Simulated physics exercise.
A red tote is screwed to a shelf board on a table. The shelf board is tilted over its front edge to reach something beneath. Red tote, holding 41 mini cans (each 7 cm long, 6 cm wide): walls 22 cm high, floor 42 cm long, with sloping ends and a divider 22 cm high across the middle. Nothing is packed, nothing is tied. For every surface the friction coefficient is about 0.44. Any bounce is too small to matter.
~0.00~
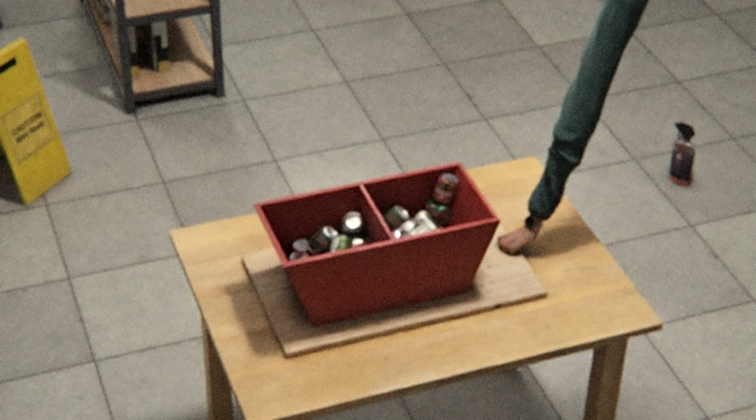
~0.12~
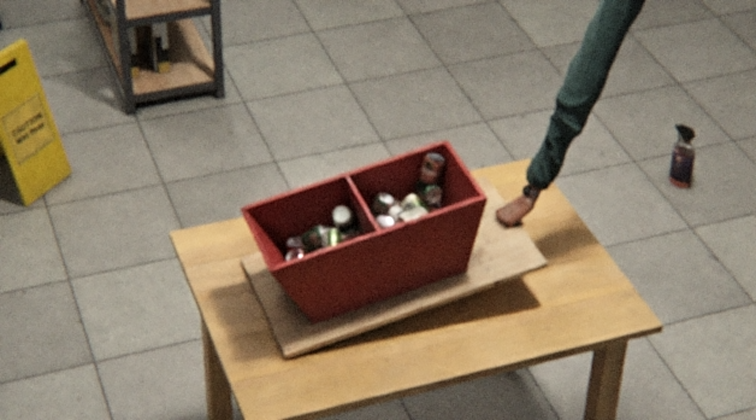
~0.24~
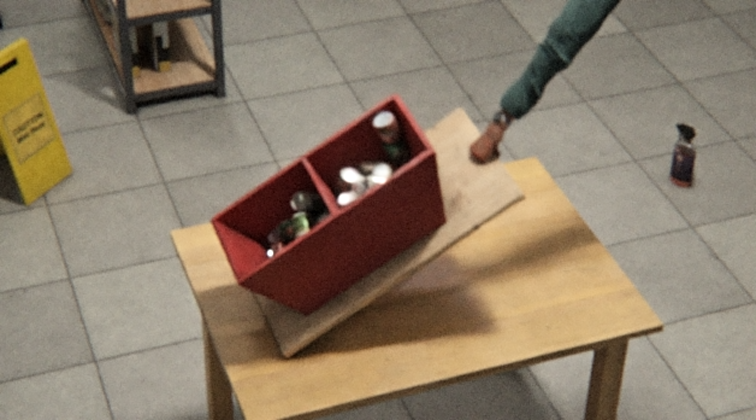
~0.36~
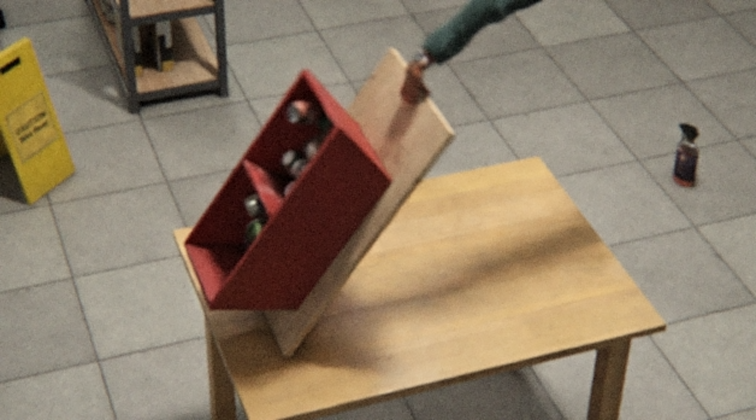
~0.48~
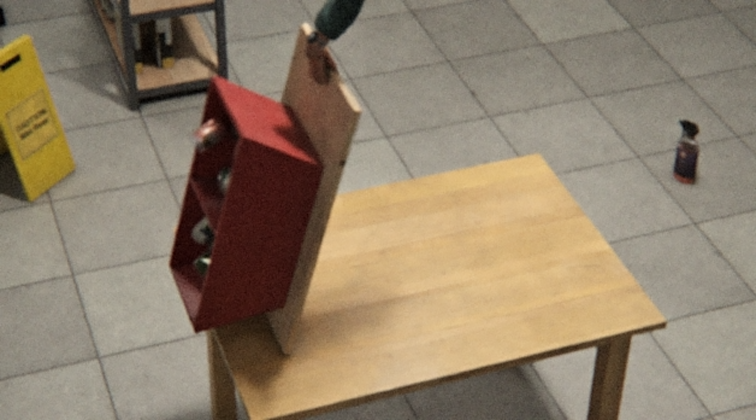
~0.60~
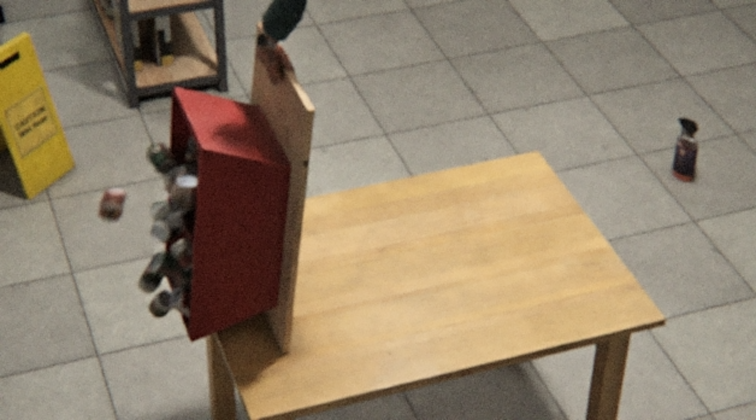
On a wooden table, an arm tilts a board up until cans leave the attached red tote.
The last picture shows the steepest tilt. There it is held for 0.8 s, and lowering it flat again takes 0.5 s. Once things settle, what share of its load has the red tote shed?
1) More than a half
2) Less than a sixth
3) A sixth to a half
More than a half (1).
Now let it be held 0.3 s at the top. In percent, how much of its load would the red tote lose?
In that case red tote 70 per cent.
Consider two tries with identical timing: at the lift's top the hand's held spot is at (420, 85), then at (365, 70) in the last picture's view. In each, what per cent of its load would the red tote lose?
The red tote would lose 0 per cent in the first try and 30 per cent in the second.
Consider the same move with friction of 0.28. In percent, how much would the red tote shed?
In that case the red tote sheds 80 per cent of its load.
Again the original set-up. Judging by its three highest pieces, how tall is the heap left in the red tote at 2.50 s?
It stands close to 9 cm high.
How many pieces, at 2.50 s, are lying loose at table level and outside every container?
Estimated count: 0.
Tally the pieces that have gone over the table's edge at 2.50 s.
Number of pieces - roughly 25.
After 0.90 s, tilt 84°; red tote 18 in, 23 out.
After 1.29 s, tilt 84°; red tote 16 in, 25 out.
After 1.82 s, tilt 6°; red tote 15 in, 26 out.
Final count (at 2.50 s), red tote 15 in, 26 out. Asked share, 26 of 41, 63 per cent.
